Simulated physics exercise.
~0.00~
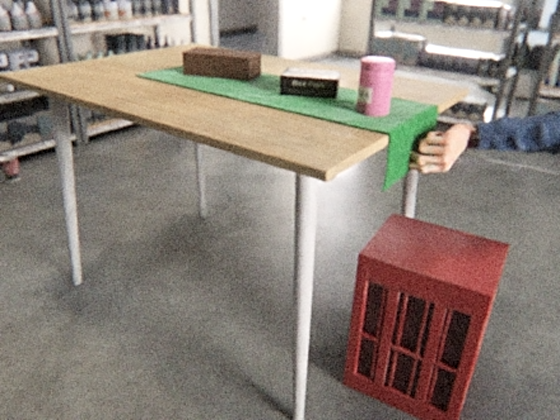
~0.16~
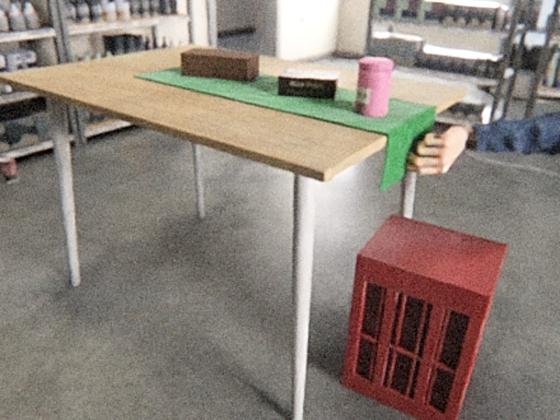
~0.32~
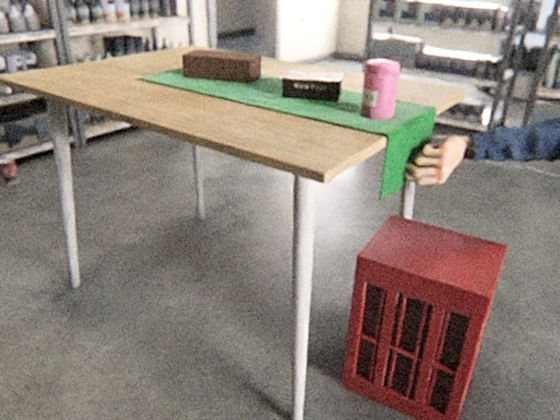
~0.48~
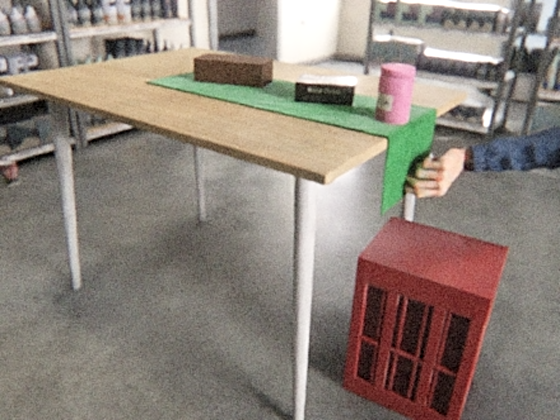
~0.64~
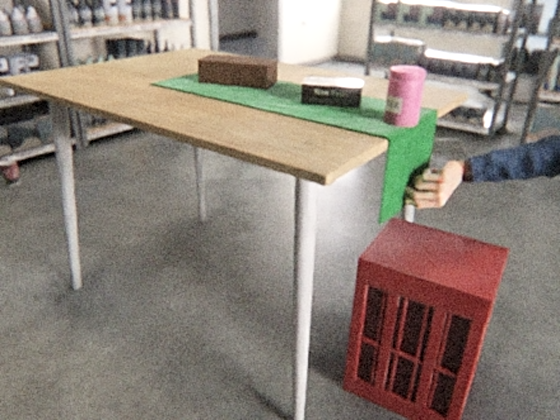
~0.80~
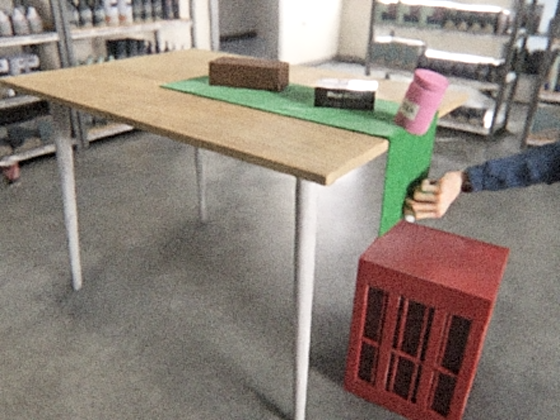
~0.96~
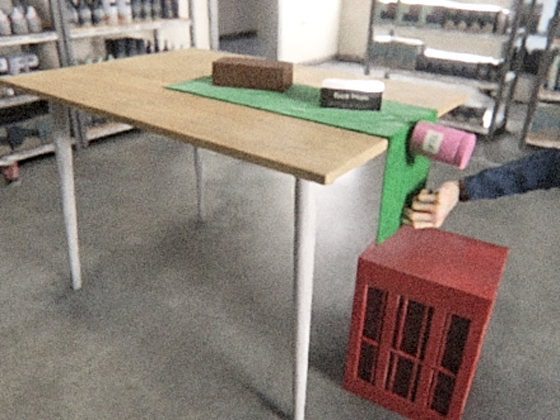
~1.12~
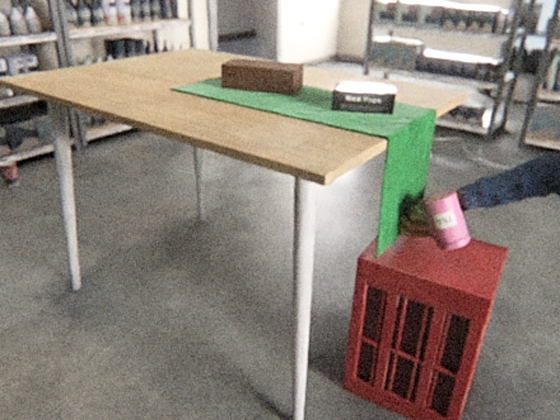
A hand pulled a green cloth down over the end of a table toward a red crate, drawing along a brick, a black packet and a pink jar, until the jar tipped off the edge and the others stayed on top.
